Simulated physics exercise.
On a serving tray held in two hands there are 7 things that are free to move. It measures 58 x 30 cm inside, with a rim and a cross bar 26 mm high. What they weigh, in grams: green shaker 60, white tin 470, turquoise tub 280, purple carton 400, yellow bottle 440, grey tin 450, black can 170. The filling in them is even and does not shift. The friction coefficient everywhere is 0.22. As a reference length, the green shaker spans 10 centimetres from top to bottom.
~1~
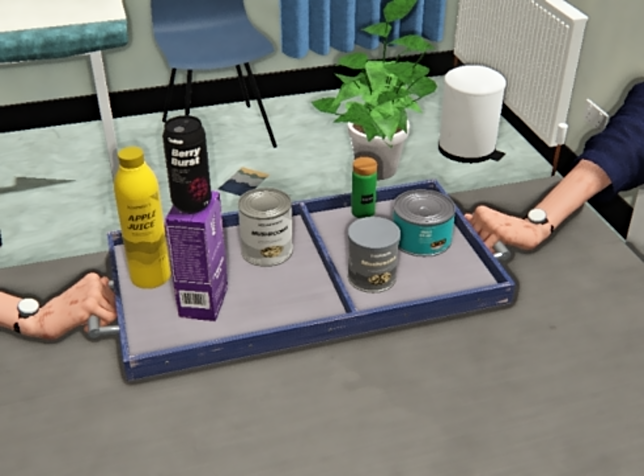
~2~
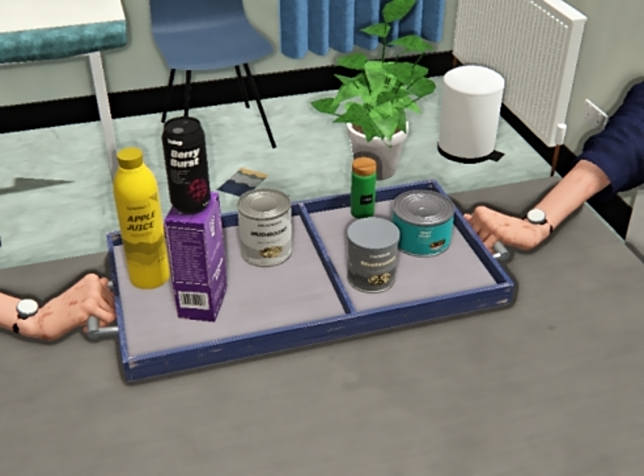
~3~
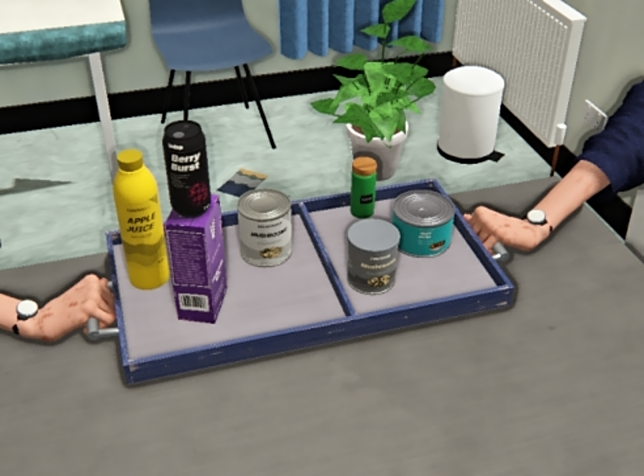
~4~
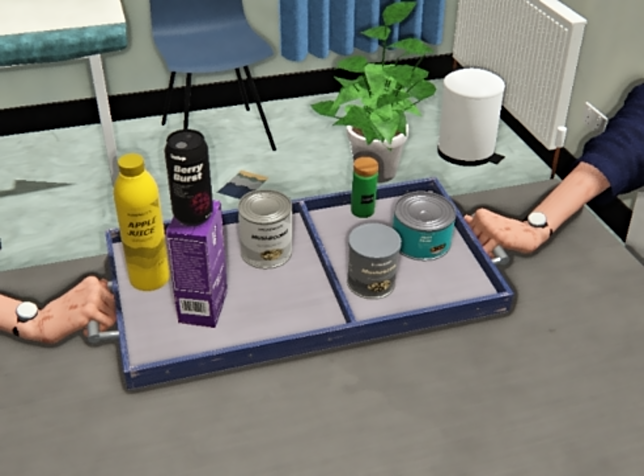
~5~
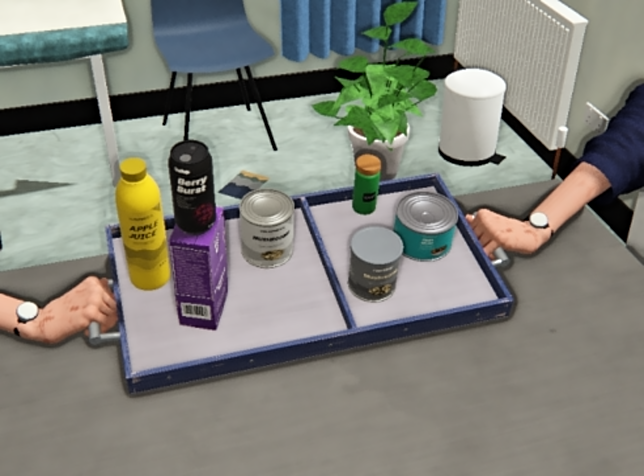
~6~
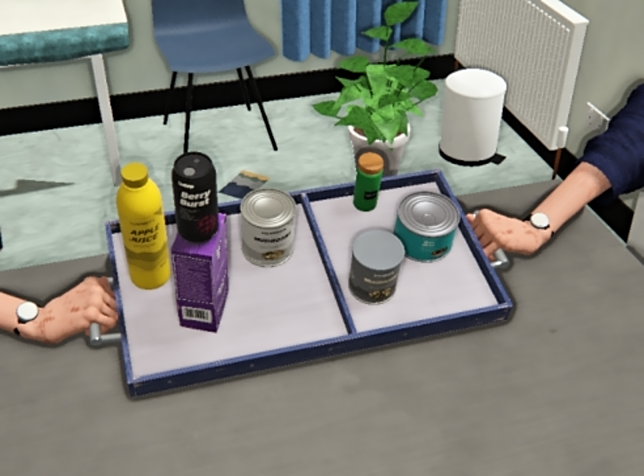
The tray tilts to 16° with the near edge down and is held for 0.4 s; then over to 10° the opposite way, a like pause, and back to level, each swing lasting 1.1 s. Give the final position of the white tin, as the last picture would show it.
The white tin ends up near (293, 295).
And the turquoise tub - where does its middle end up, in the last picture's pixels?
Its middle comes to rest around (453, 269).
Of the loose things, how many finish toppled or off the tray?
The answer: 2.
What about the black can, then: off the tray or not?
Black can: Goes out of bounds.
Then, 0.40 s past the last view, tray tilted 16°, near edge down; white tin shifted 4 cm near (274, 245); black can shifted 7 cm; purple carton shifted 4 cm.
Then, 0.70 s past the last view, tray tilted 16°, near edge down; black can now off the tray; white tin shifted 13 cm near (288, 292); green shaker shifted 13 cm.
Then, 0.90 s past the last view, tray tilted 15°, near edge down; white tin shifted 17 cm near (295, 314); yellow bottle tipped 5° against what carries it; green shaker shifted 20 cm.
Then, 1.80 s past the last view, tray tilted 10°, far edge down; white tin shifted 17 cm near (291, 282); yellow bottle tipped 38° against what carries it; green shaker shifted 20 cm.
Finally, off the tray, black can; on their side or leaning hard on the tray, yellow bottle; not toppled but over 5 cm from the start, green shaker, white tin, turquoise tub, purple carton and grey tin. In the last view, white tin near (293, 295).
